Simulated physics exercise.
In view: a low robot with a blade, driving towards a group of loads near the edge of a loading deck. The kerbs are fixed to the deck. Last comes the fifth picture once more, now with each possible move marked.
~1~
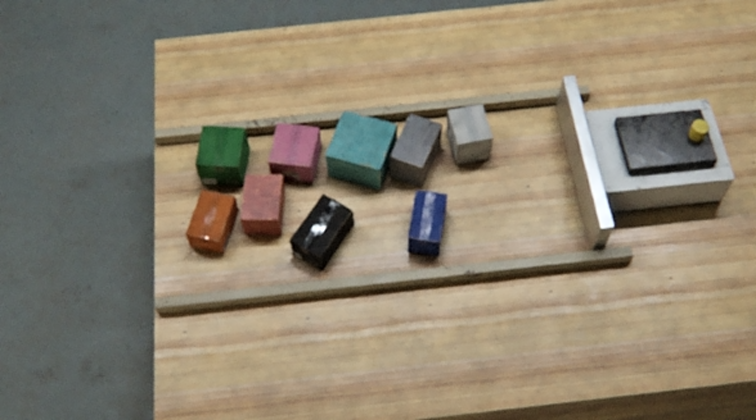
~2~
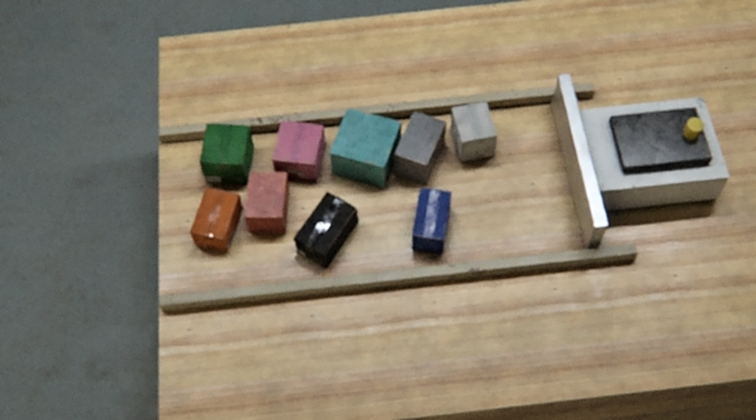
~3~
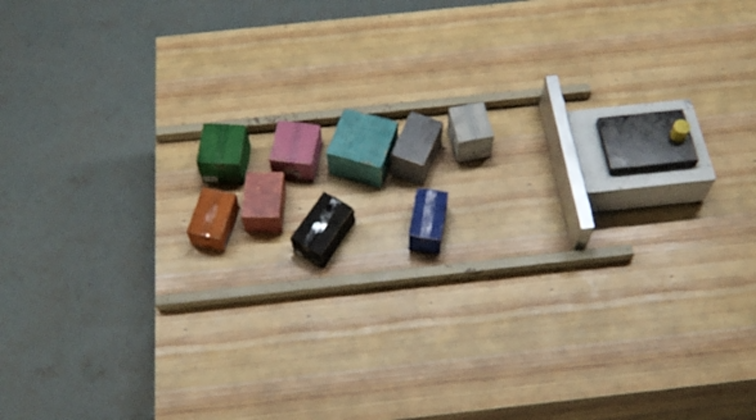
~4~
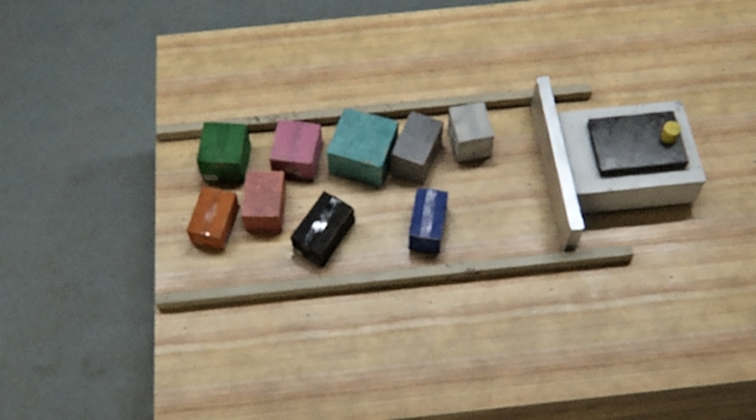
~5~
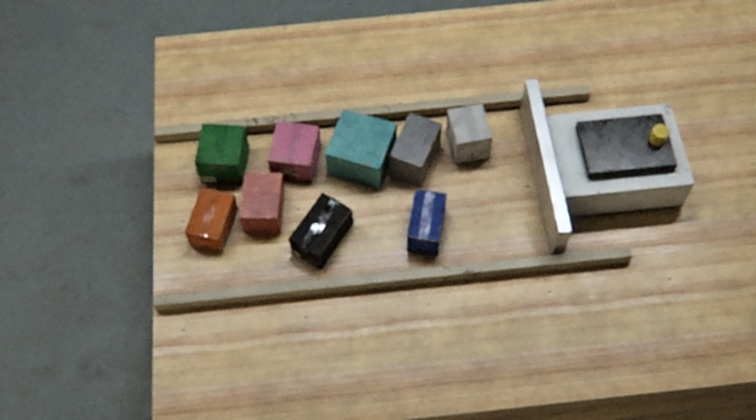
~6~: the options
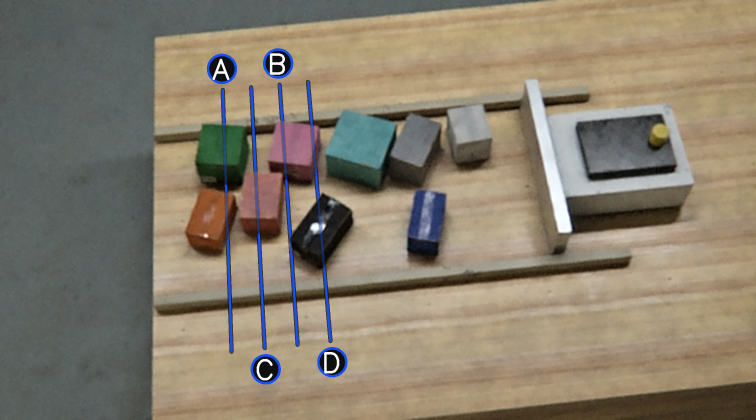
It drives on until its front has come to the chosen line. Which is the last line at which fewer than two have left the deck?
Line D.
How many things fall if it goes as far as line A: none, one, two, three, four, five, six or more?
Five.
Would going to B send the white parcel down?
No.
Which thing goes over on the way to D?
It is the green box.
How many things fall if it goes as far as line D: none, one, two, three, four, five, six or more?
One.
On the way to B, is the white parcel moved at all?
Yes.
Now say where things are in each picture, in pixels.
In the first frame, blue box (427, 223); turquoise crate (362, 150); pink parcel (295, 153).
In the second frame, robot (653, 139); red crate (267, 202).
In the third frame, robot (640, 141); green box (225, 154).
In the fourth frame, robot (630, 142); black box (324, 229).
In the fifth frame, robot (619, 145); blue box (426, 222); turquoise crate (362, 149); pink parcel (295, 151).
On the marked copy, A at (227, 211); B at (288, 205); C at (257, 208); D at (318, 202).
Following D. Soon after the start, robot (537, 153); white parcel (433, 137); turquoise crate (350, 151).
Later, robot (457, 161); green box (181, 161); orange box (198, 227).
In the end, robot (393, 168); green box over the edge; pink parcel (165, 171); one fallen.
As for the rest, A drops five; B drops two; C drops two.
